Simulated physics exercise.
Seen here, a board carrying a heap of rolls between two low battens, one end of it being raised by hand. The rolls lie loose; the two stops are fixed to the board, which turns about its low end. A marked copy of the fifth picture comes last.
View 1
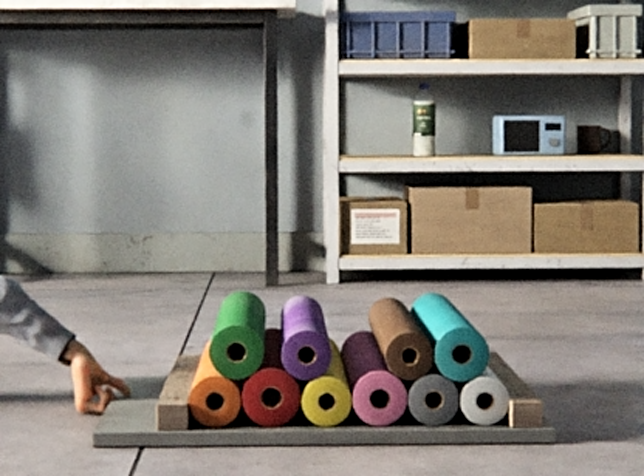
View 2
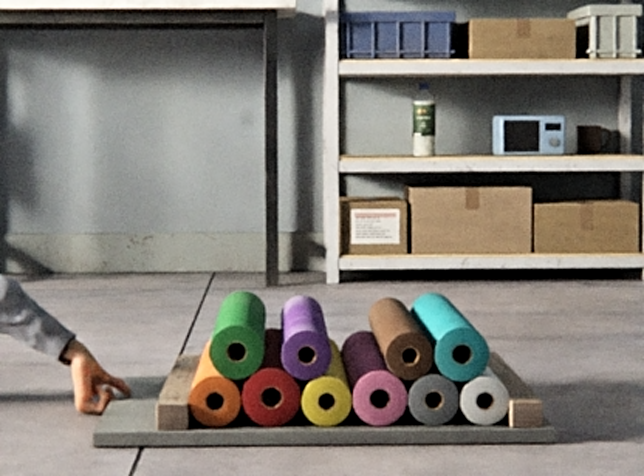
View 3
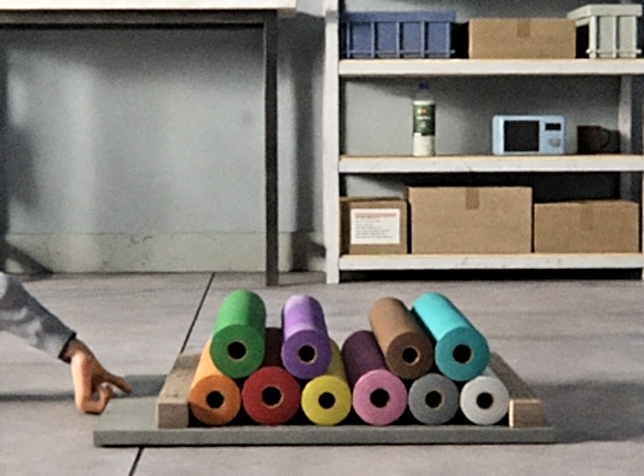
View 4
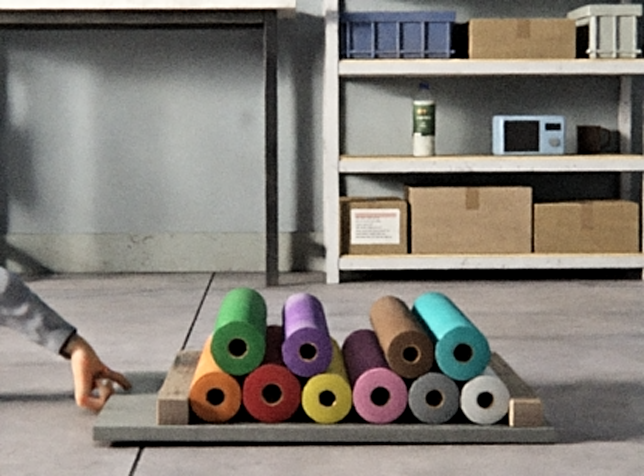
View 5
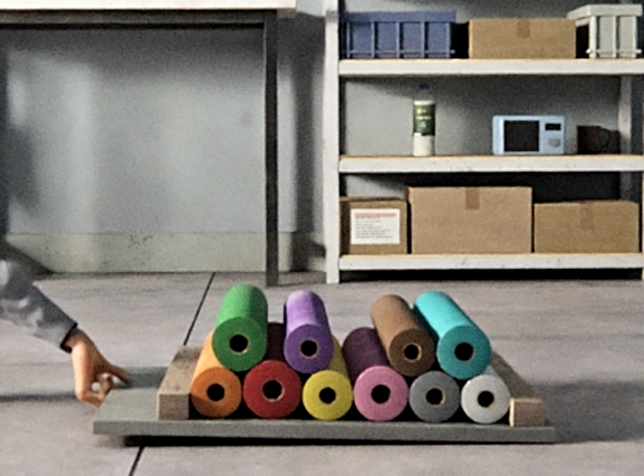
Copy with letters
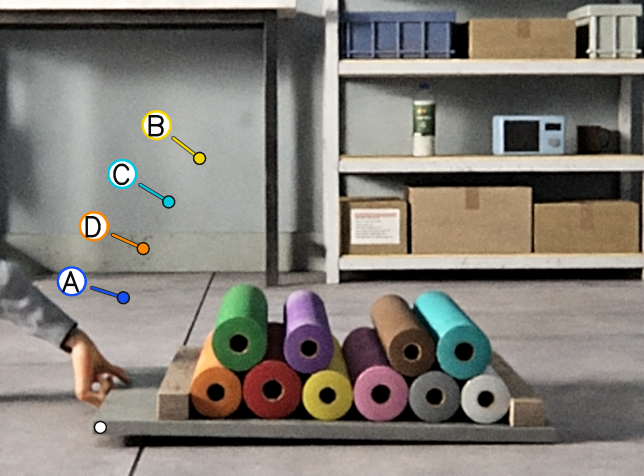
On a concrete floor in front of a storage shelf, a hand at the left slowly raised one end of a board stacked with colorful rolls, tilting it just slightly while the rolls barely shifted.
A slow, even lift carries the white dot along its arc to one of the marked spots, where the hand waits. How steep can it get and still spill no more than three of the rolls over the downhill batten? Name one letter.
The highest mark that will do is C.
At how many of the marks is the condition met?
Three of the four.
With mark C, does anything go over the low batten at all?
At C: Yes.
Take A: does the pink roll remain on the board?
The pink roll: Yes.
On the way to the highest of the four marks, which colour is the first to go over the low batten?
First is the turquoise one.
On the copy, A at (123, 298); B at (200, 158); C at (169, 202); D at (143, 249); the white dot at (100, 427).
On C. First, board at 18°.
Then, board at 31°.
Finally, board at 31°, three over the low batten (brown, purple, turquoise).
By contrast, A none over the low batten; B four over the low batten (brown, purple, turquoise, green); D one over the low batten (turquoise).
